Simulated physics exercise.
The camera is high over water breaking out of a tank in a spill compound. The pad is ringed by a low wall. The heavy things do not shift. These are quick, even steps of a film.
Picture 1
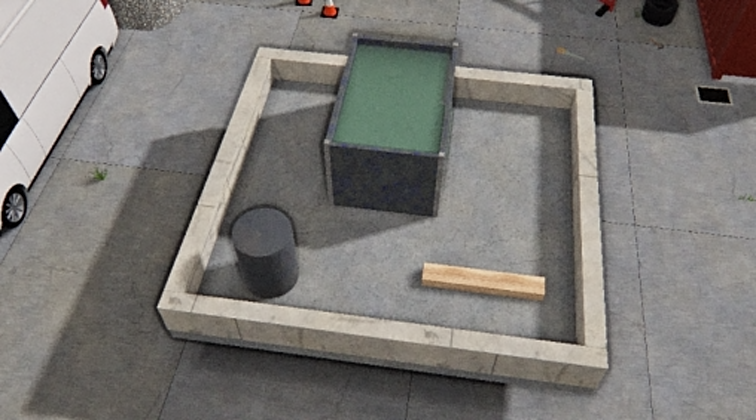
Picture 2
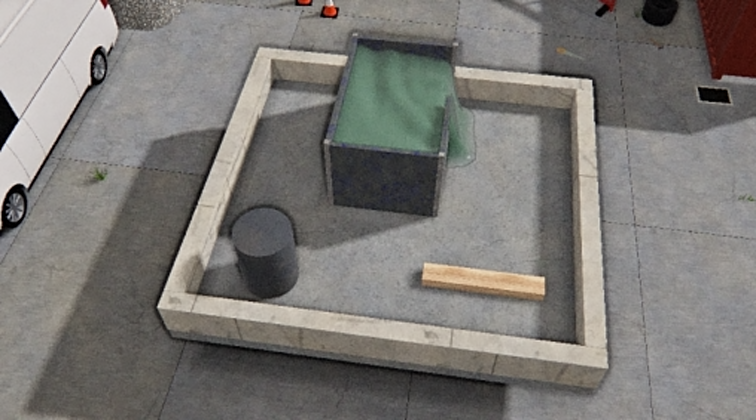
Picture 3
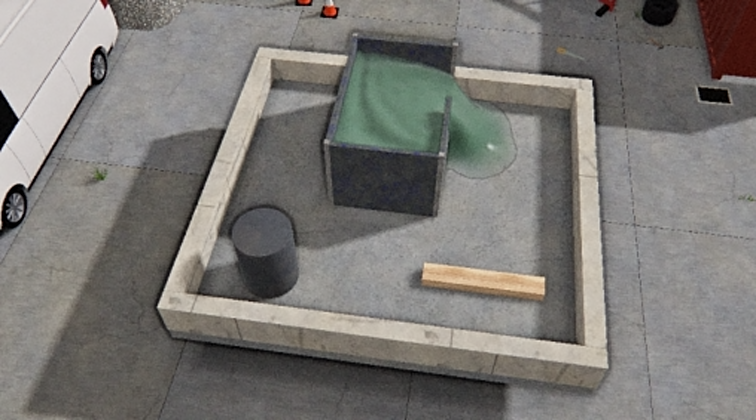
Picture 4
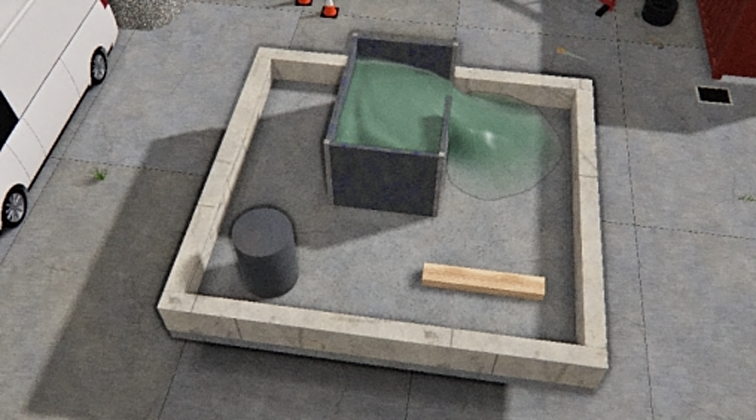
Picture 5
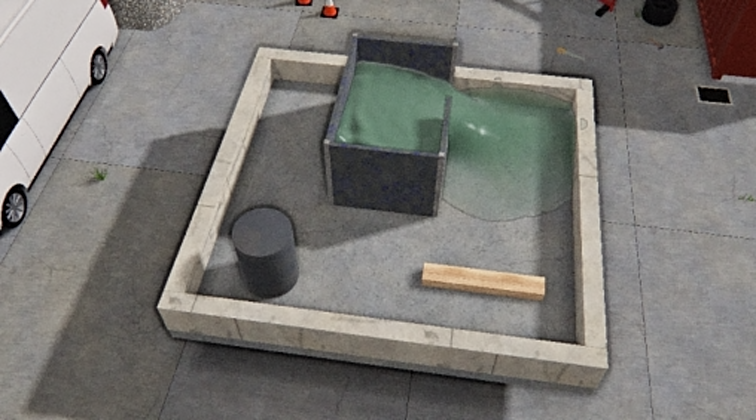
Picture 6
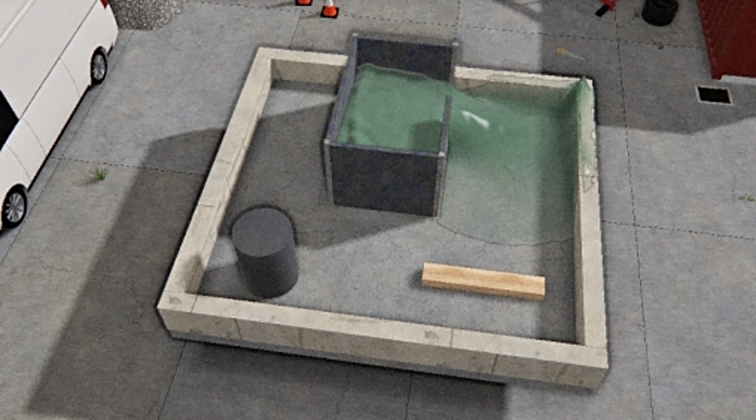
Inside a low-walled pad, green water pours from a tank's right side and spreads to the right wall.
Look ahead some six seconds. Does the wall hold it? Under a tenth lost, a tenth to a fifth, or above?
The share lost is between a tenth and a fifth.
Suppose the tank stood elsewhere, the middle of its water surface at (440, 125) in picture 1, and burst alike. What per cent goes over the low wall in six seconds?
Close to 18 %.
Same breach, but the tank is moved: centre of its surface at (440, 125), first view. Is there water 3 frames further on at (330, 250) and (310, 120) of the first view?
In turn: No water, clear.
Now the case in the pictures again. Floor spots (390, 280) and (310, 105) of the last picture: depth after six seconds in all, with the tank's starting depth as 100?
In that order: 8 and 16 per cent.
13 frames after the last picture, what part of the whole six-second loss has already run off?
Close to 95 %.
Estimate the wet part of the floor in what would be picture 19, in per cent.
Roughly 65 per cent.
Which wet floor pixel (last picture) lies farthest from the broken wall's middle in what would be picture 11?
Close to (565, 360).
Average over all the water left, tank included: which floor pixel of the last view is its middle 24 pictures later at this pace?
Around (425, 204).
A moment on, water covers 35 % of the floor; the low wall has let 1 % over.
Next, water covers 35 % of the floor; the low wall has let 4 % over.
Then, water covers 55 % of the floor; the low wall has let 12 % over.
Later, water covers 75 % of the floor; the low wall has let 13 % over.
In the end, water covers 80 % of the floor; the low wall has let 13 % over.
